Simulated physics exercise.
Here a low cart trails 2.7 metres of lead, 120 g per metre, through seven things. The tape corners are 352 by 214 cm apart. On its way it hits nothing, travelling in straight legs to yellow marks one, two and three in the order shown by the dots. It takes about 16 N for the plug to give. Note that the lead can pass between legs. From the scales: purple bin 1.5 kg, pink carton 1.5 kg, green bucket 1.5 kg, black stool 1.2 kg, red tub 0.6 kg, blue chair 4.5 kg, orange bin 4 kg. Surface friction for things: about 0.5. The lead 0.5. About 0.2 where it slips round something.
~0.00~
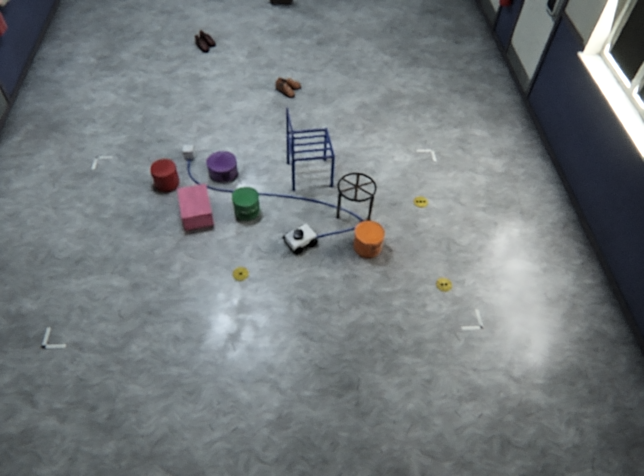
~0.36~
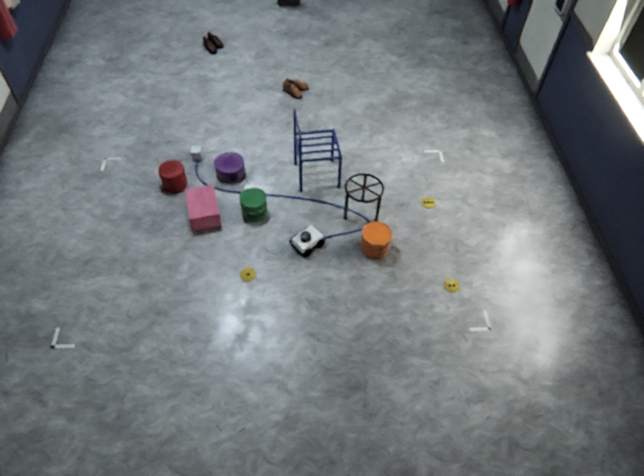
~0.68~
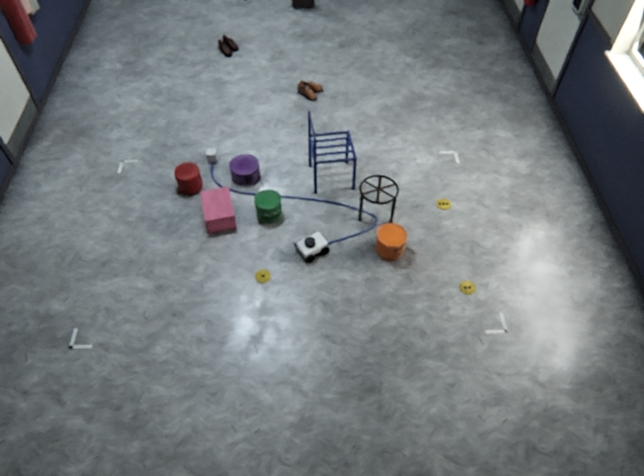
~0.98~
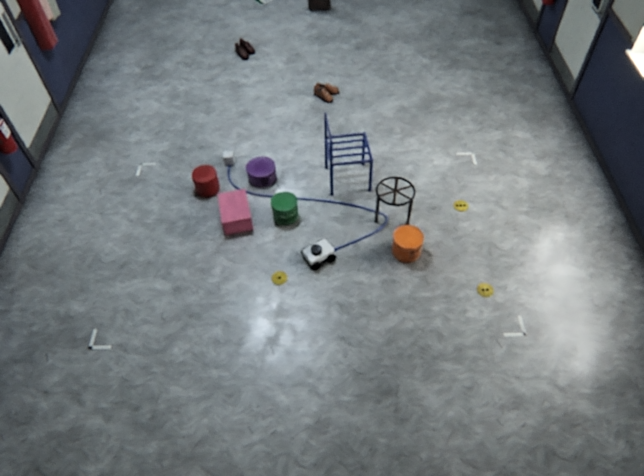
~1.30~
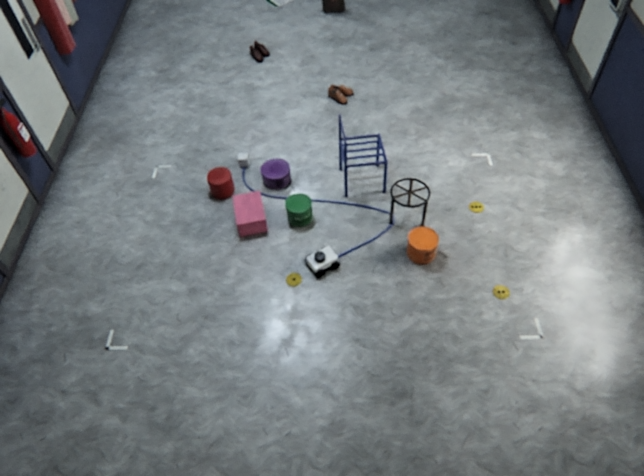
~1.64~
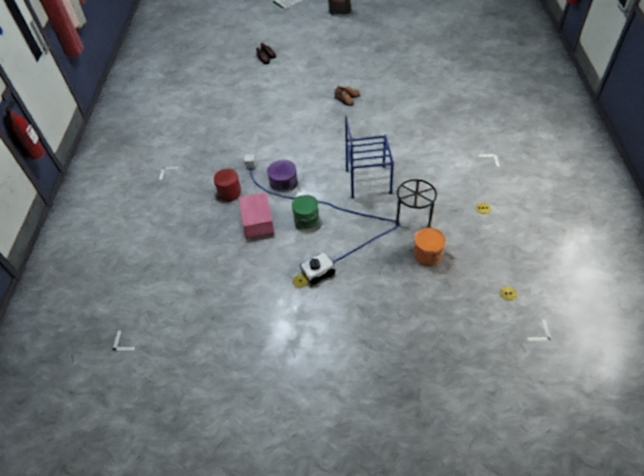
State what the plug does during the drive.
I expect the plug to be extracted.
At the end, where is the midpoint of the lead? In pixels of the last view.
The halfway point sits near pixel (400, 244).
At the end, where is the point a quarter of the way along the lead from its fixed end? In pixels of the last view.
Look close to (342, 224) in the final picture.
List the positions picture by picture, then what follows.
The first picture shows purple bin (222, 161); blue chair (310, 144); green bucket (245, 196); marks (241, 274) (444, 285) (421, 202); lead runs through (190, 175) (290, 197) (336, 233); cart (305, 239).
In the second picture, lead runs through (198, 176) (342, 234); cart (311, 241).
In the third picture, lead runs through (213, 178) (347, 238); cart (317, 247).
In the fourth picture, lead runs through (230, 180) (353, 242); cart (323, 254).
In the fifth picture, lead runs through (245, 182) (356, 248); cart (327, 261).
The sixth picture shows purple bin (282, 170); blue chair (369, 151); green bucket (305, 204); lead runs through (256, 183) (351, 211) (350, 253); cart (323, 268).
By 3.8 s, cart at (361, 284), lead slack at the fixed end; black stool 8 cm off its start.
By 6.0 s, cart at (451, 289), lead slack at the fixed end; black stool 8 cm off its start.
By 8.1 s, cart at (501, 266), plug out; black stool 25 cm off its start at (395, 205).
By 10.3 s, cart at (483, 208), plug out; black stool 25 cm off its start.
By 10.7 s, cart at (483, 208), plug out; black stool 25 cm off its start at (395, 205).
